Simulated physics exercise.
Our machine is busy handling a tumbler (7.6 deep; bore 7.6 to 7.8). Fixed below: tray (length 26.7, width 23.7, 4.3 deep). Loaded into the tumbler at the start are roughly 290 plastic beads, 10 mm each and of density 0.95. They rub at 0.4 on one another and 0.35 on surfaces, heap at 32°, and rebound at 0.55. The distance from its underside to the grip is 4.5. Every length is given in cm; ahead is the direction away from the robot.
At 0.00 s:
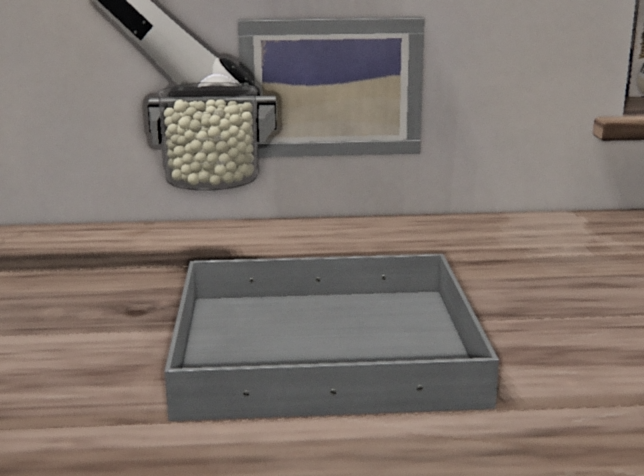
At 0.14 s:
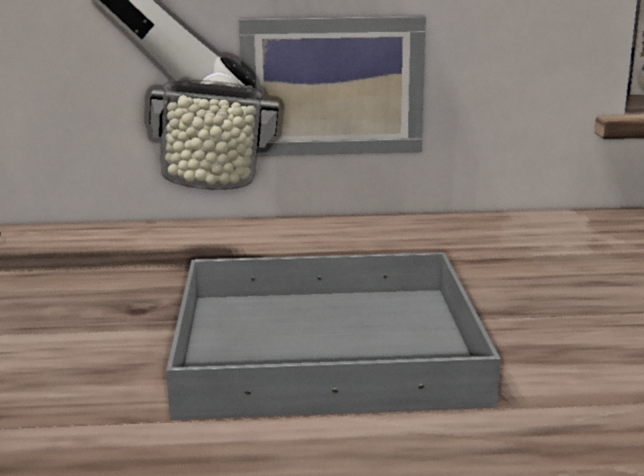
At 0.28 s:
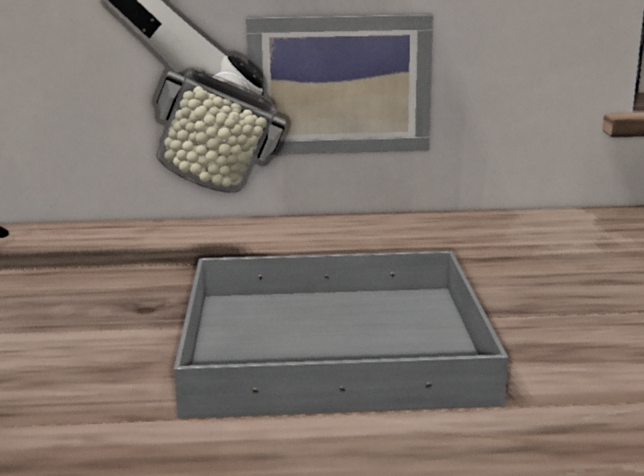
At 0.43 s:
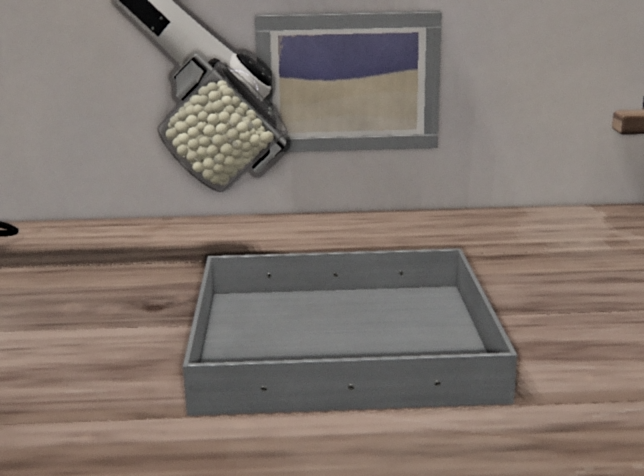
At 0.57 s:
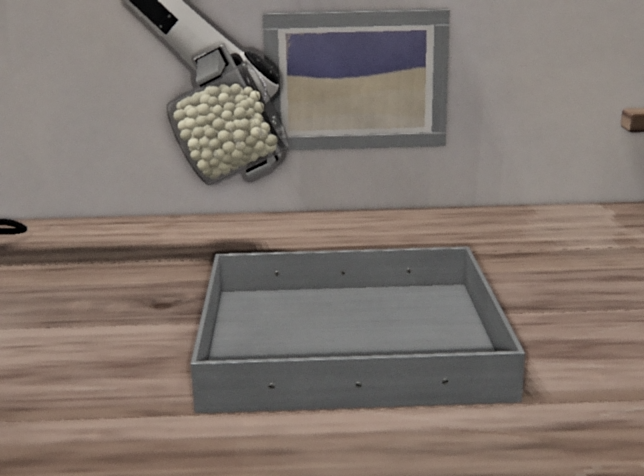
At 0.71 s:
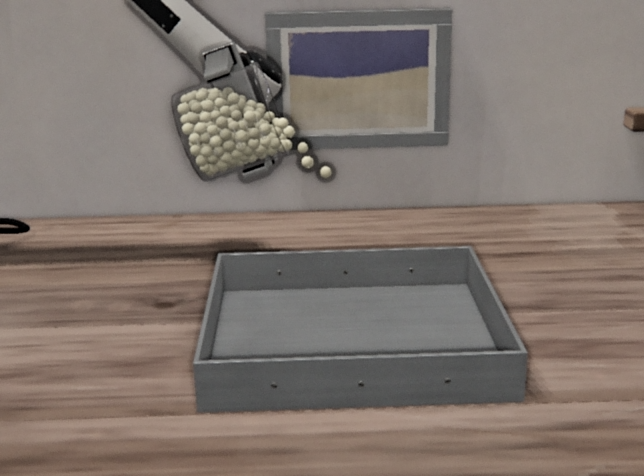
At first, a robot gripper holds a clear tumbler full of pale beads upright above and behind an empty grey tray on a wooden table. The gripper steadily tilts the tumbler while the view shifts slightly, and finally a few beads slip out over its right side into the air.
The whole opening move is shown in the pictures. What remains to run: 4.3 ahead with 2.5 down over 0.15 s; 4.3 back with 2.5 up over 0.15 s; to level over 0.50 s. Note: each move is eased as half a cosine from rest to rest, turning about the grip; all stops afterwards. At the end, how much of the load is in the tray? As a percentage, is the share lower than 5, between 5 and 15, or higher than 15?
The share is higher than 15 per cent.
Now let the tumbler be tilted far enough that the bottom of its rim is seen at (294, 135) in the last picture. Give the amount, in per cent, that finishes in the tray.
It comes out near 10 percent.
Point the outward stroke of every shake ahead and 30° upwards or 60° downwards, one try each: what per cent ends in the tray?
Result: Approx. 45 % and 10 %, one try each.
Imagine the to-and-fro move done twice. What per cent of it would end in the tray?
Then about 40 per cent.
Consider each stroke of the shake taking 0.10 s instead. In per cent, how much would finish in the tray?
Around 35 percent.
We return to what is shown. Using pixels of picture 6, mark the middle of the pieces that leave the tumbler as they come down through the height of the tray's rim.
Around (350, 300).
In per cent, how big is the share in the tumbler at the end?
Around 75 in a hundred.
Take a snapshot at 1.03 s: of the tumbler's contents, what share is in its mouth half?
Around 40 in a hundred.
After 1.03 s, tilted 72° forward, highest piece 23 above the table; 227 in the tumbler, 25 in the tray, 36 in flight or on a rim.
After 1.35 s, tilted 17° forward, highest piece 24 above the table; 219 in the tumbler, 68 in the tray, 1 on the table or floor.
After 1.71 s, level, highest piece 24 above the table; 219 in the tumbler, 68 in the tray, 1 on the table or floor.
After 2.76 s, level, highest piece 24 above the table; 219 in the tumbler, 68 in the tray, 1 on the table or floor.
In the end, 219 in the tumbler, 68 in the tray, 1 on the table or floor. That is 24 % in the tray.
